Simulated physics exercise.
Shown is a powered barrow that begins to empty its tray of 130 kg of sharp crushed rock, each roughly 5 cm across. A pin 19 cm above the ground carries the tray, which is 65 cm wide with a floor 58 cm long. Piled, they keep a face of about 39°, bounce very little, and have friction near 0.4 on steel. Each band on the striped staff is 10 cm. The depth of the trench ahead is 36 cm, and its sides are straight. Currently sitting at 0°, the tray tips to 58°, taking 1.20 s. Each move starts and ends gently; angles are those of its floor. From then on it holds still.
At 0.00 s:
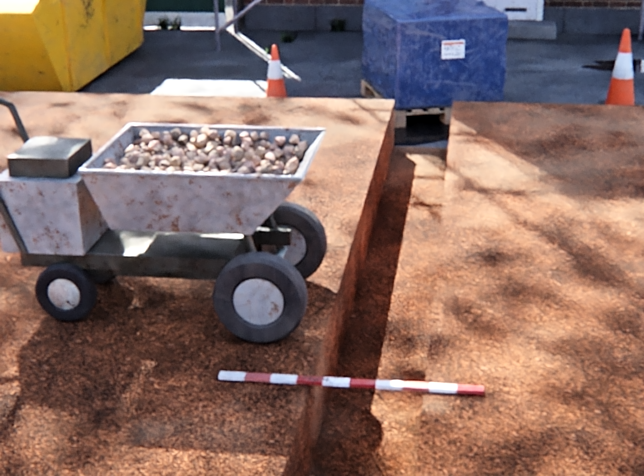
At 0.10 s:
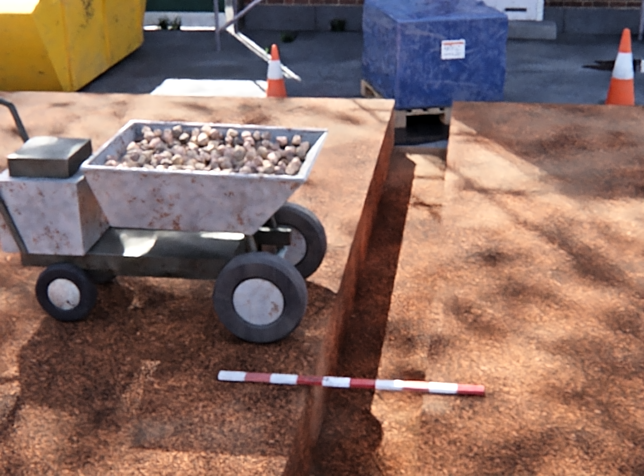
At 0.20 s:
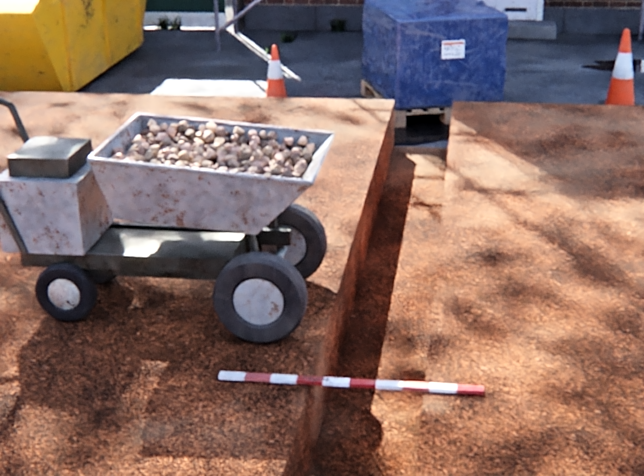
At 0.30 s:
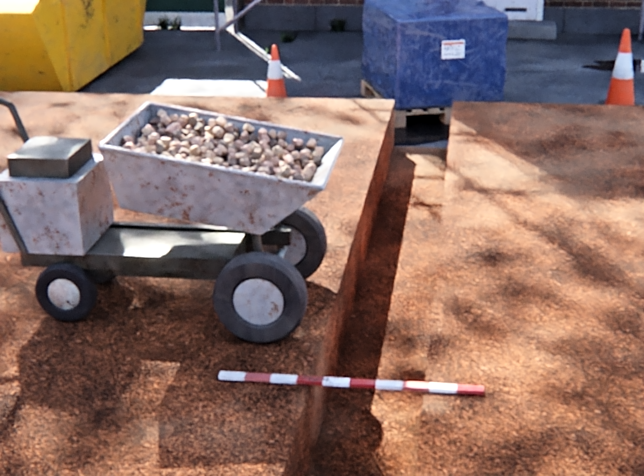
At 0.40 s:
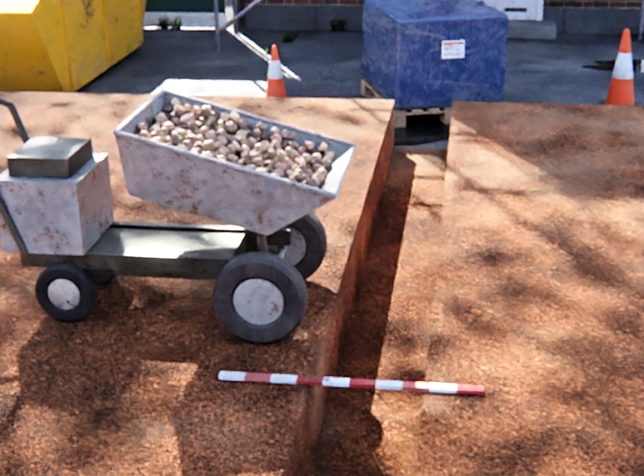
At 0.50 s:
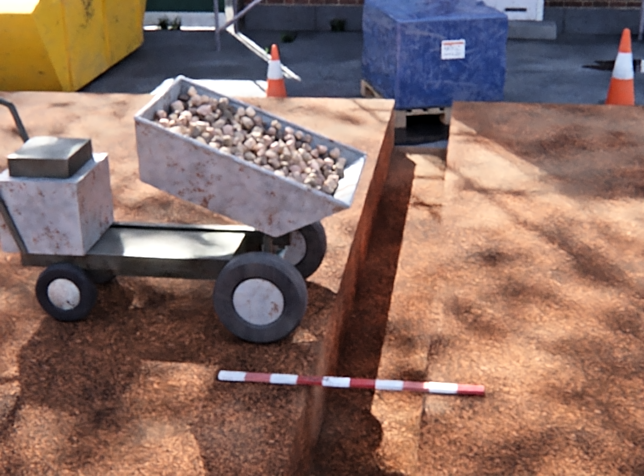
A small powered barrow's grey tray of stones tilting steadily forward to the right beside a trench, its wheels staying still.
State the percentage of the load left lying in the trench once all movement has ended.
The share left there is about 25 per cent.
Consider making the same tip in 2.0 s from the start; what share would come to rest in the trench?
Then roughly 25 percent.
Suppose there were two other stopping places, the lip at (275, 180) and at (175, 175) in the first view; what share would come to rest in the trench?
First spot about 40, second spot about 30 per cent.
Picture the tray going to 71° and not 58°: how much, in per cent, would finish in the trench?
In that case around 50 percent.
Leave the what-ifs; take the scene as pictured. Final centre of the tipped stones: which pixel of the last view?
The stones end up centred near (424, 375).
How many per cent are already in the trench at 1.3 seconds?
Roughly 5% by that time.
After 0.9 s the floor is at 49°; 100 % in the tray; the foremost stones are at (375, 220).
After 1.3 s the floor is at 58°; 91 % in the tray, 6 % in the trench, 2 % past the trench; the foremost stones are at (448, 306).
After 1.6 s the floor is at 58°; 70 % in the tray, 12 % in the trench, 18 % past the trench; the foremost stones are at (520, 333).
After 3.6 s the floor is at 58°; 53 % in the tray, 25 % in the trench, 21 % past the trench; the foremost stones are at (557, 328).
